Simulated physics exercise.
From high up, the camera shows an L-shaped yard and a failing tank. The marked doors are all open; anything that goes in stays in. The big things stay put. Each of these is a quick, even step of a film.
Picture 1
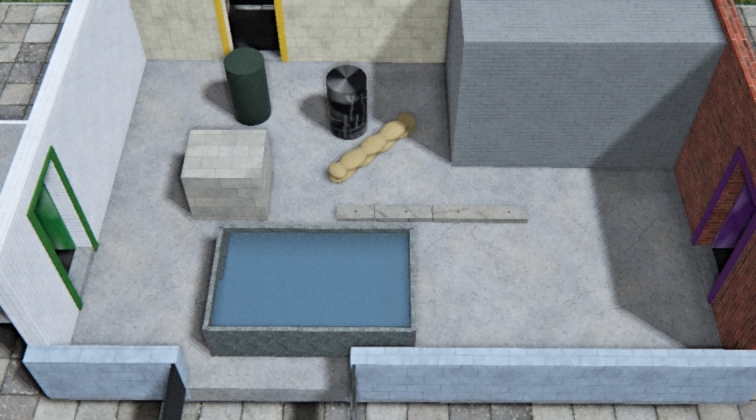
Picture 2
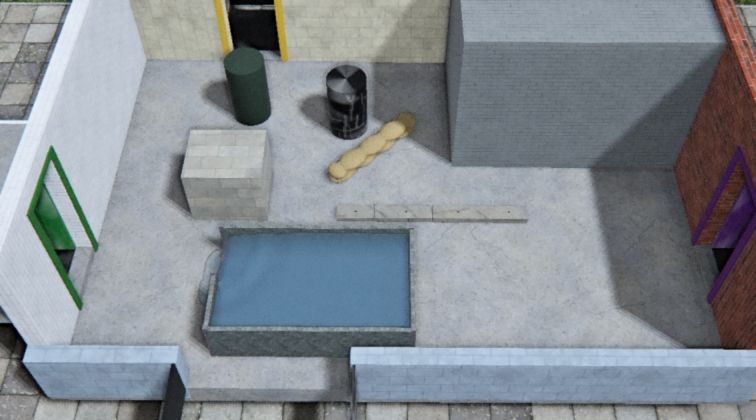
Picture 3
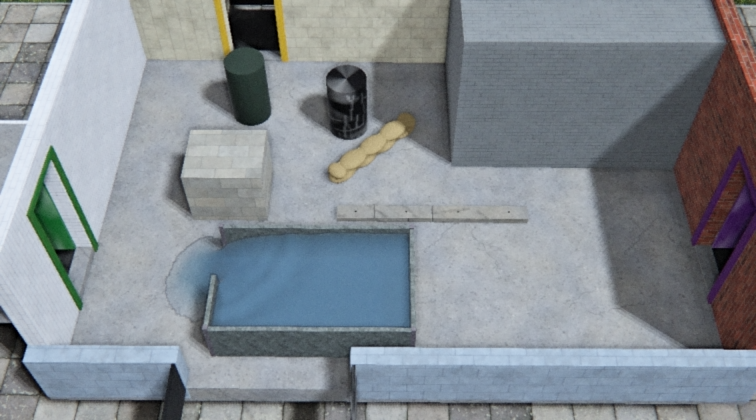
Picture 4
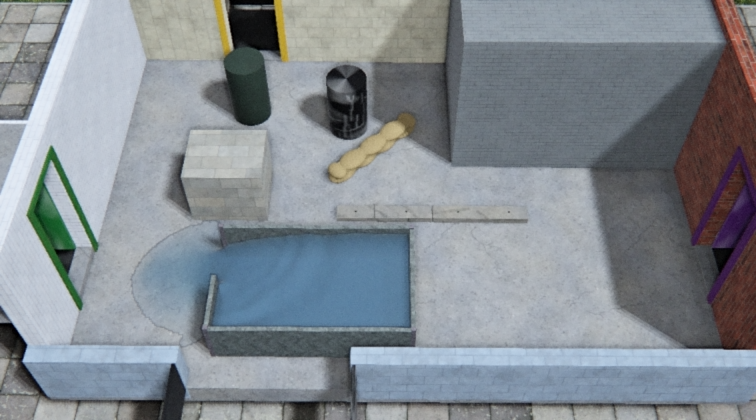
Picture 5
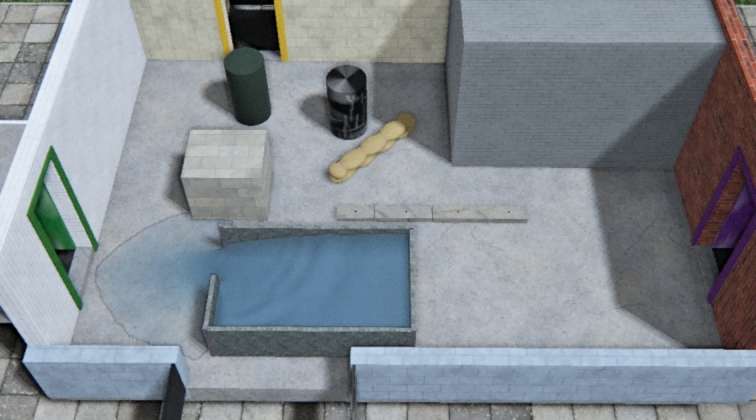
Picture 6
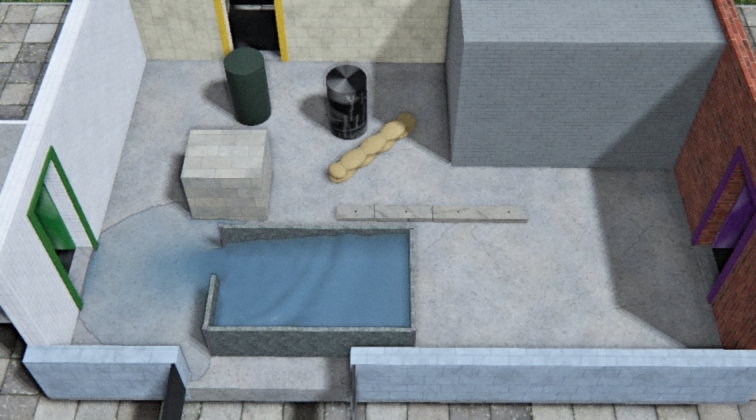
An open stone tank full of blue water sat still in a walled yard, then its left side gave way and water poured out, spreading leftward across the floor to the green doorway.
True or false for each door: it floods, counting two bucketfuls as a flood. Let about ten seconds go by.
Purple door - false; yellow door - true; green door - true.
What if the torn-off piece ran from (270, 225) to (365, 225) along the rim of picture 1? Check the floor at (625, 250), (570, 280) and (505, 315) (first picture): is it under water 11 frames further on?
Untouched, untouched, untouched.
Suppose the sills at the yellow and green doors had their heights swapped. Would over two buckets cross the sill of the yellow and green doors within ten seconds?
The yellow one falls short; the green one exceeds the limit.
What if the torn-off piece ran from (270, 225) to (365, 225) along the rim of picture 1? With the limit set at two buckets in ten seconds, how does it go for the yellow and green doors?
Result - yellow: Clears the line; green: Misses the line.
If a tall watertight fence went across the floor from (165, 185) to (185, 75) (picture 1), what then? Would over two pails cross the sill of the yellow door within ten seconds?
Well, the yellow door simply comes in short.
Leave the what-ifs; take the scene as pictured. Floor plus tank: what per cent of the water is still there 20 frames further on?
About 92 per cent.
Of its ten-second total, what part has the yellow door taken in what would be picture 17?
Approximately 0 in a hundred, I reckon.
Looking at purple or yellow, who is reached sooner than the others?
It would be the yellow-painted one.
A moment on, water covers 15 % of the floor; the purple door not reached, the yellow door not reached, the green door over two buckets in.
Next, water covers 20 % of the floor; the purple door not reached, the yellow door not reached, the green door far over two buckets in.
Then, water covers 30 % of the floor; the purple door not reached, the yellow door wet at the sill, nothing in, the green door far over two buckets in.
Later, water covers 45 % of the floor; the purple door not reached, the yellow door over two buckets in, the green door far over two buckets in.
In the end, water covers 60 % of the floor; the purple door not reached, the yellow door far over two buckets in, the green door far over two buckets in.
